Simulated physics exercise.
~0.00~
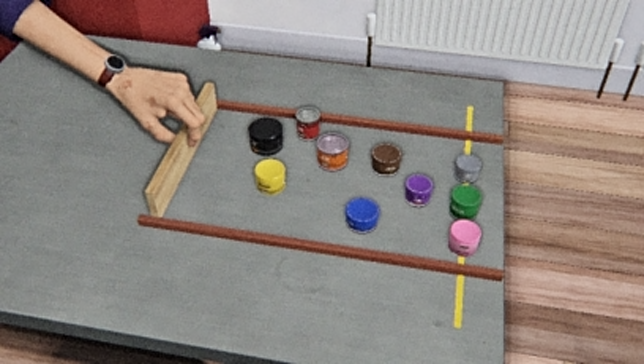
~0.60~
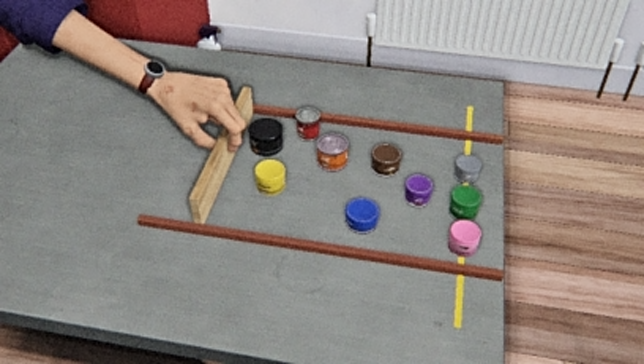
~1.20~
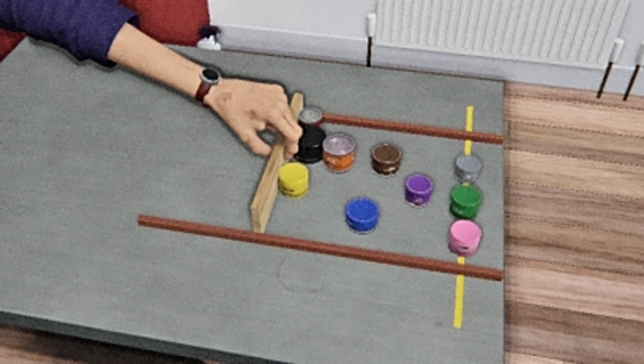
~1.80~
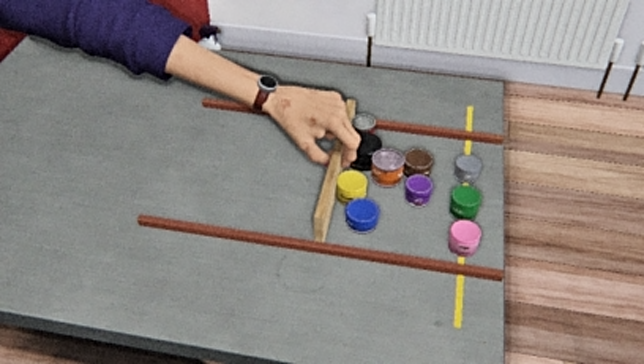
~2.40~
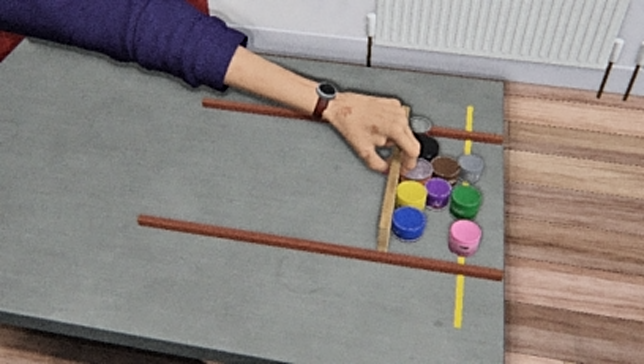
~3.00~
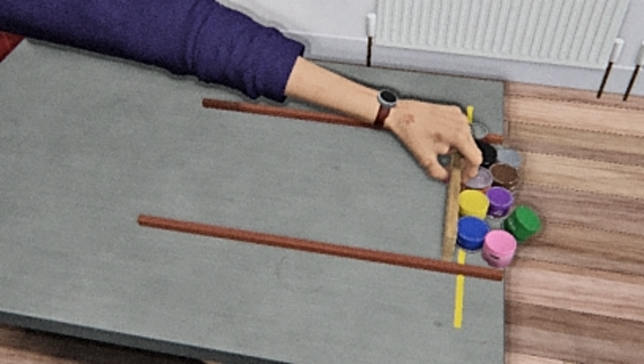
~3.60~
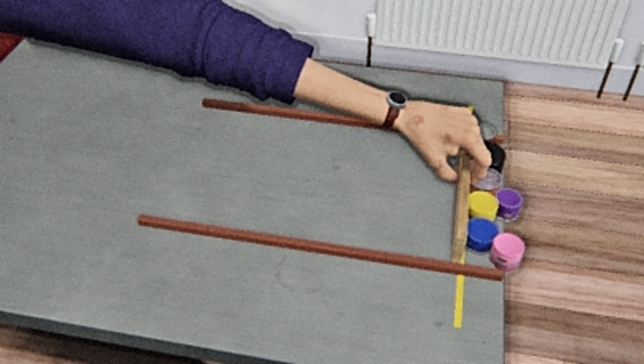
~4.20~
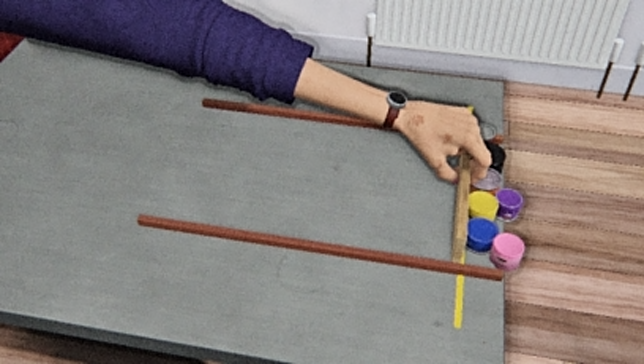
On a grey table, a hand slides a board right, pushing several paint pots off the edge.
